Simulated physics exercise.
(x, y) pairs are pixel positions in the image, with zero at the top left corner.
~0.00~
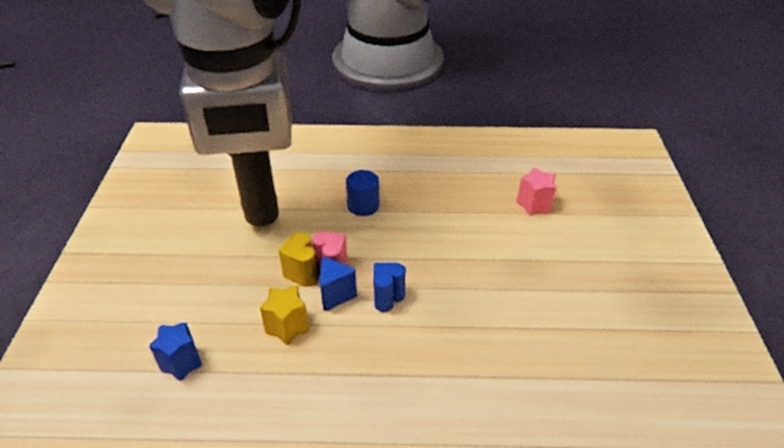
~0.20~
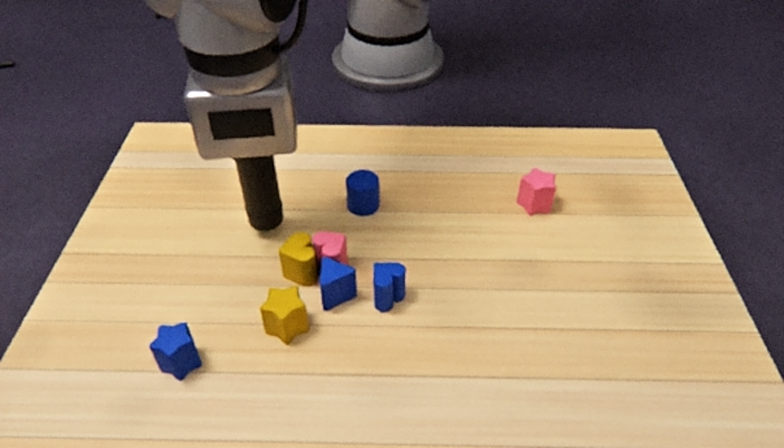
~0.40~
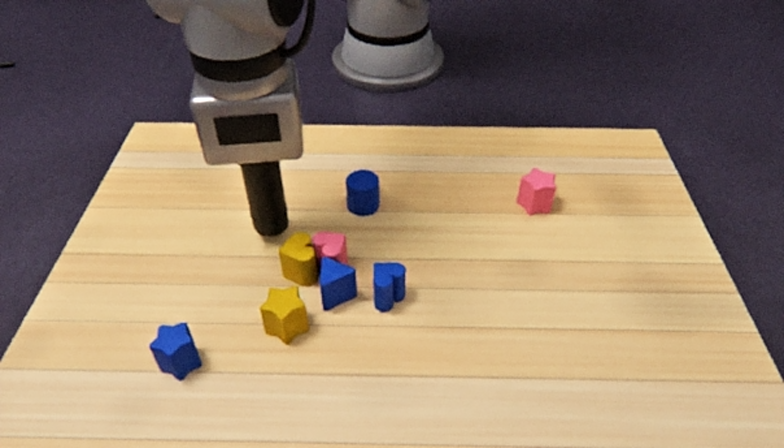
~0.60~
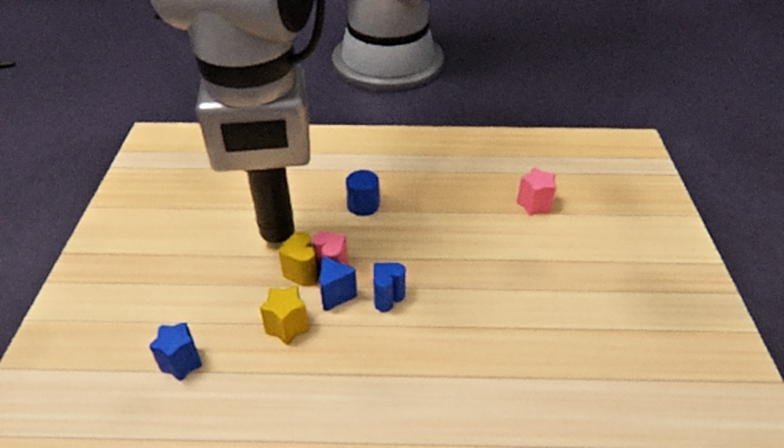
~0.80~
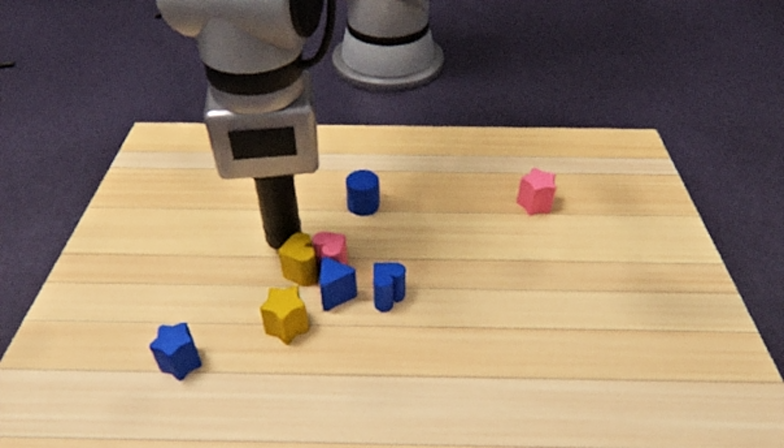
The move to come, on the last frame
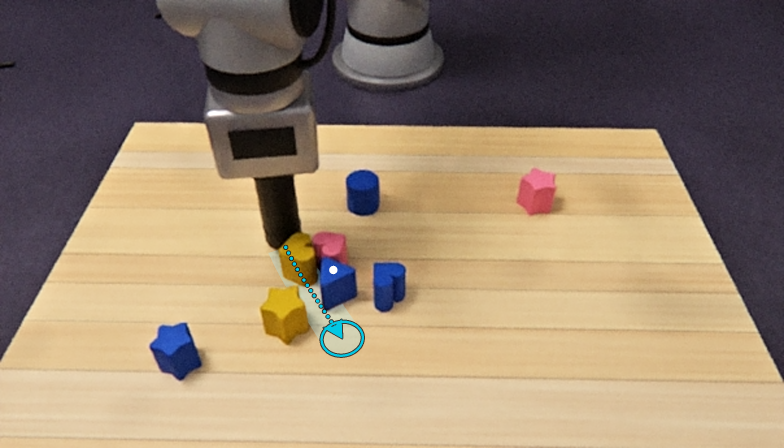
A robot arm with a black rod moved slowly a short way toward the front and slightly right, coming close to the yellow heart, while the blue, pink and yellow blocks stayed still.
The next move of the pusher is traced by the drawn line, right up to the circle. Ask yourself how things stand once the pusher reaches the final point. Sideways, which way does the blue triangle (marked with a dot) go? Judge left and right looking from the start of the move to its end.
Its shift is leftward.
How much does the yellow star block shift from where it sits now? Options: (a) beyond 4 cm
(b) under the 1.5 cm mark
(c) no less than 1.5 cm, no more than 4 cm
Option b.
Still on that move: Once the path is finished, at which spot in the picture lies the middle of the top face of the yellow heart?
It should be at (333, 346) by then.
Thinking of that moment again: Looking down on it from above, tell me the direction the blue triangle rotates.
Verdict: Counterclockwise.
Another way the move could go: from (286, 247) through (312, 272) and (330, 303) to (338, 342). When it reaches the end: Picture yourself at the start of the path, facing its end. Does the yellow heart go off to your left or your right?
The answer is right.
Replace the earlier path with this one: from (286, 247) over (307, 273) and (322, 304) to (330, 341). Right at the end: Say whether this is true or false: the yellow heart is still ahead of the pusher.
The statement is true.
Path on the board, from (286, 247) directly to (342, 338); the dot is on the blue triangle.
The first path, step by step. One third of the way, pusher (300, 268); yellow heart (308, 276), turned 20° clockwise; blue triangle (338, 272).
Two thirds of the way, pusher (320, 298); yellow star block (279, 308), turned 20° clockwise; yellow heart (321, 309), turned 55° clockwise; blue triangle (353, 279), turned 15° anticlockwise.
At the end, pusher (341, 330); yellow star block (279, 308), turned 20° clockwise; yellow heart (333, 346), turned 85° clockwise; blue triangle (359, 283), turned 35° anticlockwise; blue heart (392, 272).
